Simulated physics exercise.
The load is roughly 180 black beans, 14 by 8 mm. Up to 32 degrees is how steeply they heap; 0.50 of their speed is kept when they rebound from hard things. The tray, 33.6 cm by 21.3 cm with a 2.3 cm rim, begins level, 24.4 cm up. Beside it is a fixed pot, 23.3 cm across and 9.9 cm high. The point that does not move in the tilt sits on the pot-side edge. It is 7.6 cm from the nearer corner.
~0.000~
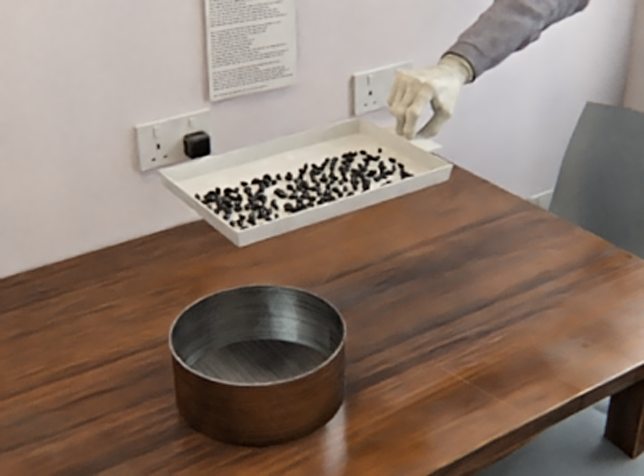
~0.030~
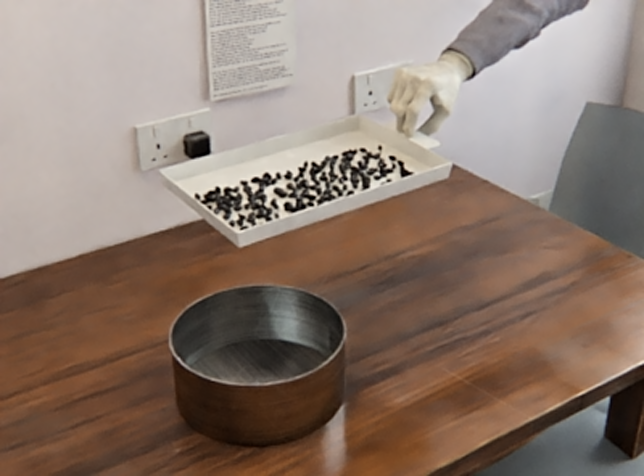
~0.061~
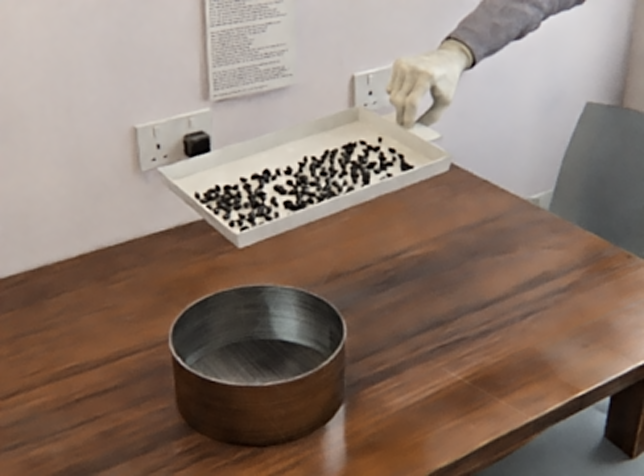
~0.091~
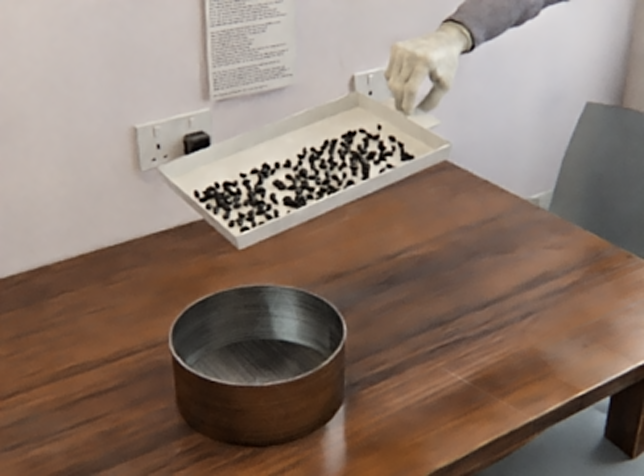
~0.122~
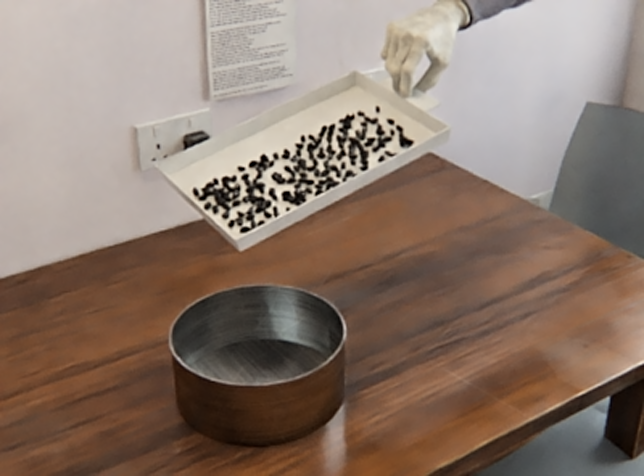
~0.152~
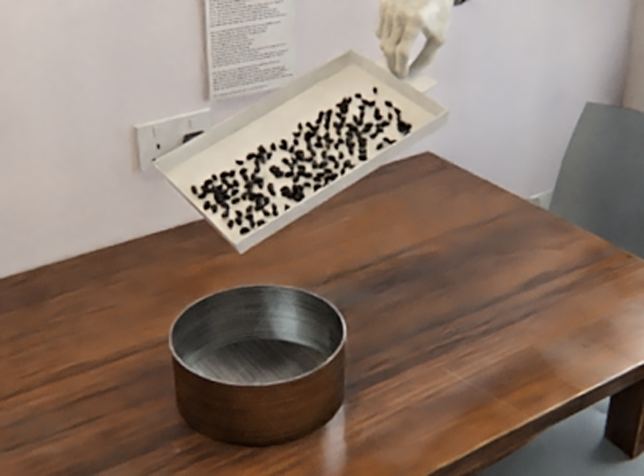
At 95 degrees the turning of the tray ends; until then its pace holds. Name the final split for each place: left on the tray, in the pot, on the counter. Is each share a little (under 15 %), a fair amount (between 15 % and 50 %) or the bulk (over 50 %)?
Tray: A little; pot: The bulk; counter: A fair amount.
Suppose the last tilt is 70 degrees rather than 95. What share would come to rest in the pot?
It would be near 35 per cent.
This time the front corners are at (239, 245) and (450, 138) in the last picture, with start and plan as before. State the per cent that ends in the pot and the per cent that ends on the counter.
Final per cent - pot 85, counter 10.
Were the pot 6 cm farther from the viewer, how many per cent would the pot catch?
Result after the change: About 30 in a hundred.
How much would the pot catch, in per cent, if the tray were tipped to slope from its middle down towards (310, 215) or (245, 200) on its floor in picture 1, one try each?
Some 85 and 15 per cent.
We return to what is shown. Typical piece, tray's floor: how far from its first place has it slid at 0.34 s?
Around 2 centimetres.
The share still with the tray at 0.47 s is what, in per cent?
It's roughly 100 percent.
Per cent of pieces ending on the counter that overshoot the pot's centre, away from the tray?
About 100 per cent.
After 0.34 s, tilt 58 degrees; the tray holds 100 %, the pot 0 %.
Then, at 0.47 s, tilt 85 degrees; the tray holds 100 %, the pot 0 %.
Then, at 0.73 s, tilt 95 degrees; the tray holds 10 %, the pot 45 %.
In the end, at 2.3 s, tray 0 %, pot 60 %, counter 40 %.
